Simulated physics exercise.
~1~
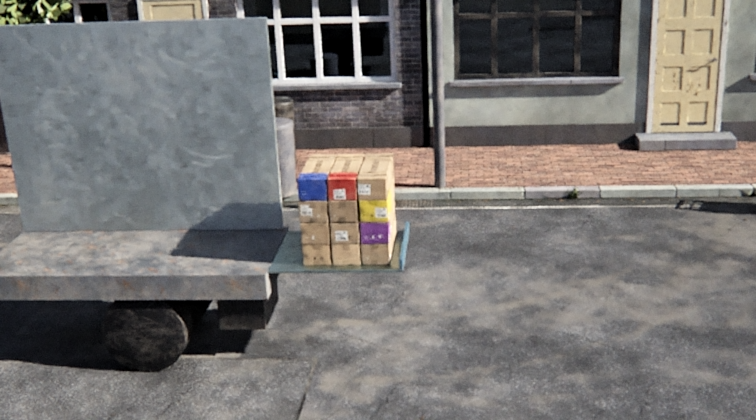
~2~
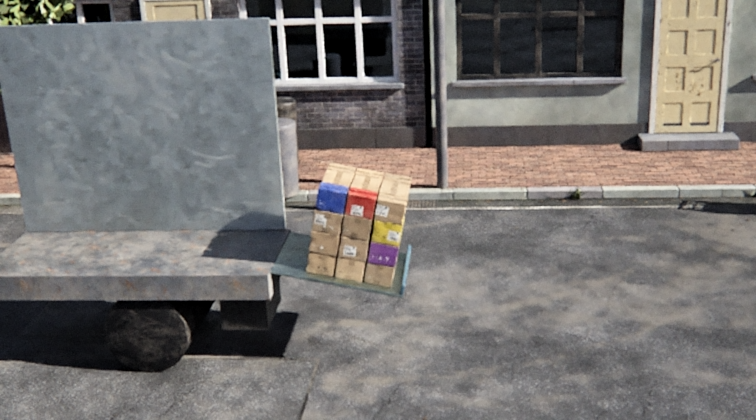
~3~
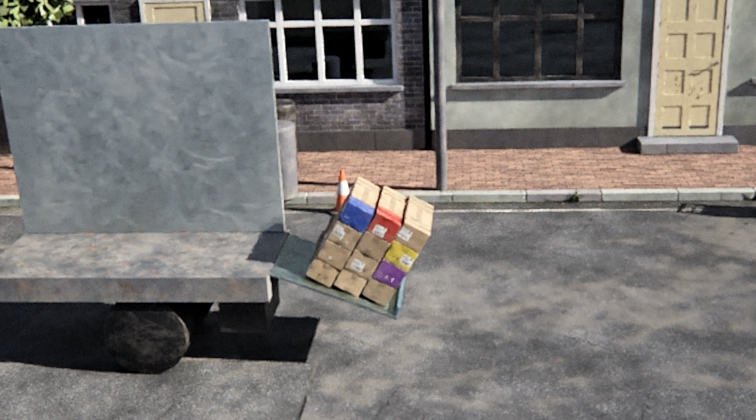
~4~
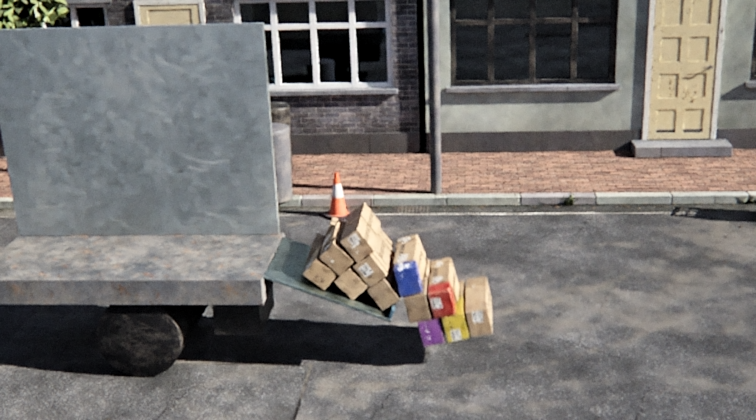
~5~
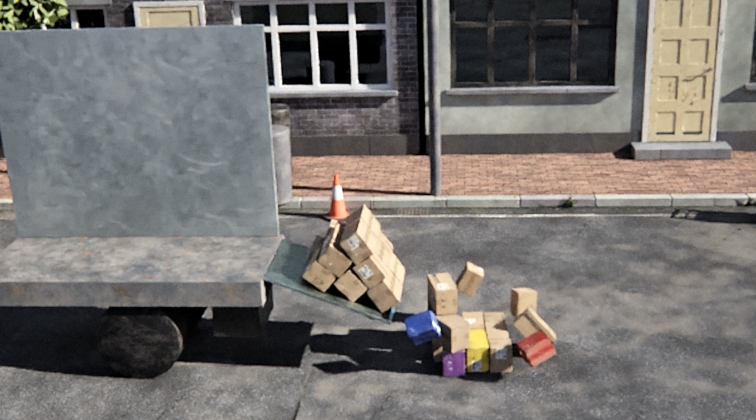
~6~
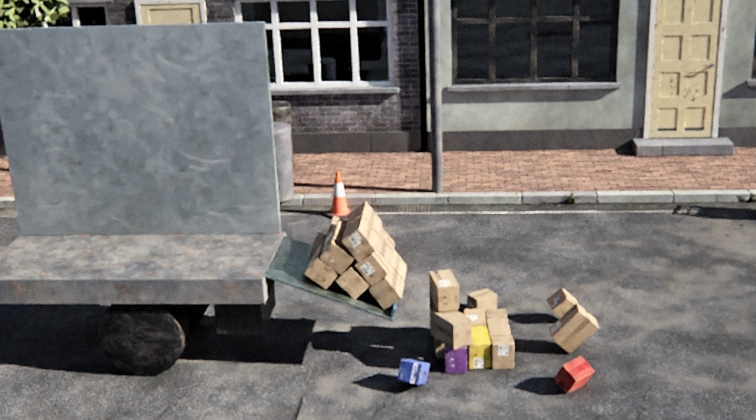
A stack of cardboard parcels on a lorry's tail lift tilts as the platform dips to the right, then the outer ones topple over the edge and scatter on the road, among them the blue, red, yellow and purple ones, while the rest stay leaning on the sloping platform.
